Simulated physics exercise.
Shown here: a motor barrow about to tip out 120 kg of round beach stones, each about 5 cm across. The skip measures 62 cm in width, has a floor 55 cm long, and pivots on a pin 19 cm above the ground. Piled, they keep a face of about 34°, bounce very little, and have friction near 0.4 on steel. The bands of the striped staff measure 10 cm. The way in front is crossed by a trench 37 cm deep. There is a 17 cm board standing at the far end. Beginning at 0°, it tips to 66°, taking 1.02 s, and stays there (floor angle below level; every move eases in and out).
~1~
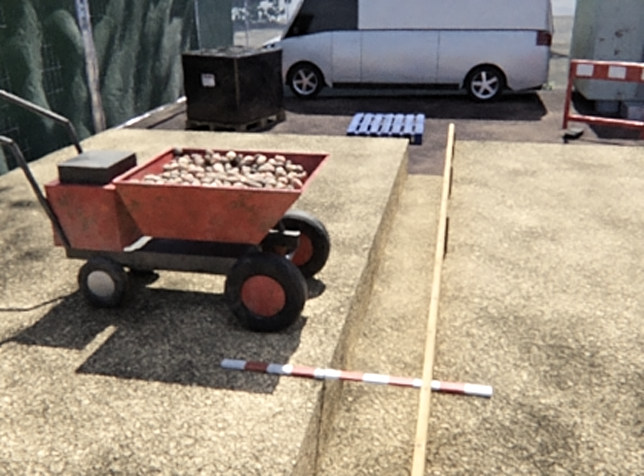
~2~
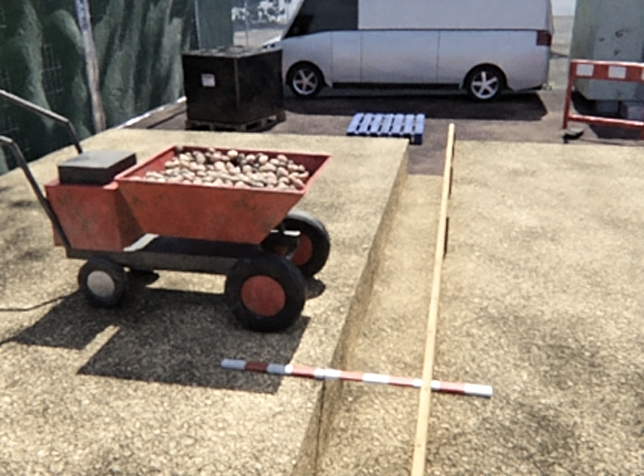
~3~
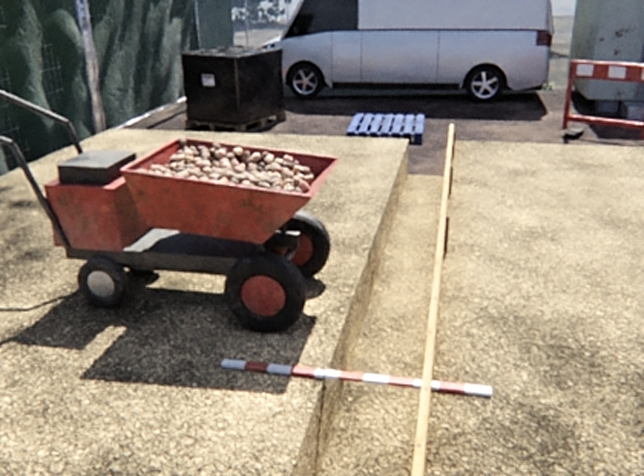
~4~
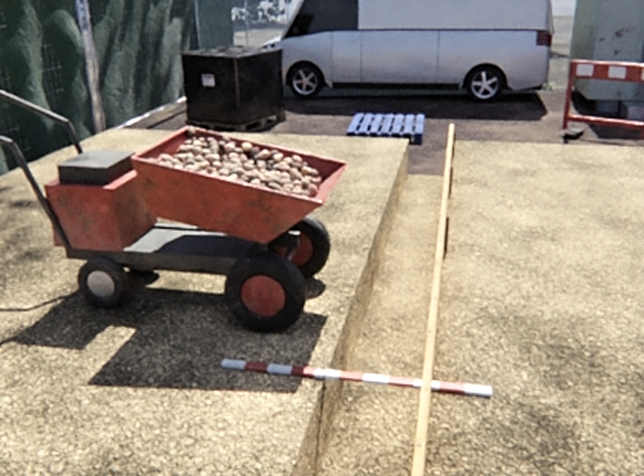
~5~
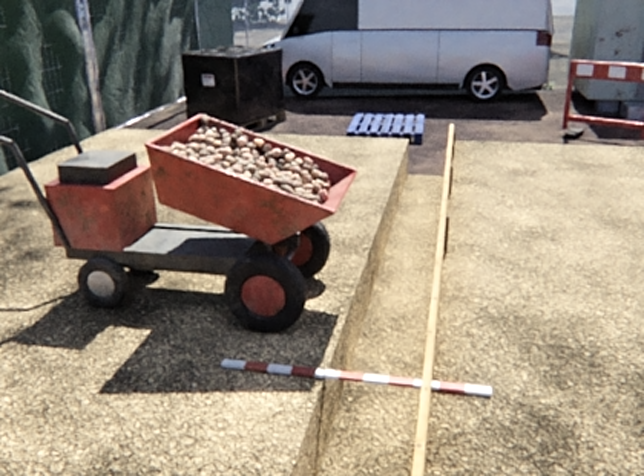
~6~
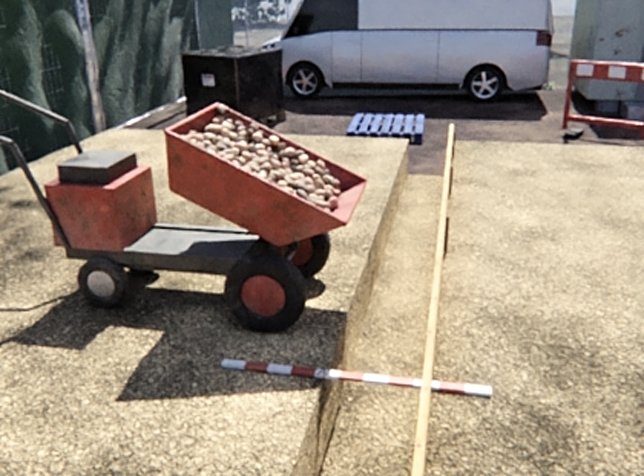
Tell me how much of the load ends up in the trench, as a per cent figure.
Some 76 per cent ends up in the trench.
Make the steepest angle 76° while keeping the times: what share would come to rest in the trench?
Roughly 90%.
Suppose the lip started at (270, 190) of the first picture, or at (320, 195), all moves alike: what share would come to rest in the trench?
It comes to about 100 and 40 in a hundred.
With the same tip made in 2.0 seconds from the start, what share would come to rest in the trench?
Near 90 per cent.
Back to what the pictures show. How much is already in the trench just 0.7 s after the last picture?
Something like 30 in a hundred.
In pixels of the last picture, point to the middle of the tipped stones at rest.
Near (406, 363).
Then, 0.3 s after the last picture the floor is at 55°, 100 % in the skip; the foremost stones are at (372, 247).
Then, 0.7 s after the last picture the floor is at 66°, 63 % in the skip, 28 % in the trench, 9 % past the trench; the foremost stones are at (476, 308).
Then, 1.0 s after the last picture the floor is at 66°, 22 % in the skip, 54 % in the trench, 24 % past the trench; the foremost stones are at (591, 332).
Then, 3.0 s after the last picture the floor is at 66°, 0 % in the skip, 76 % in the trench, 24 % past the trench; the foremost stones are past the picture's edge.
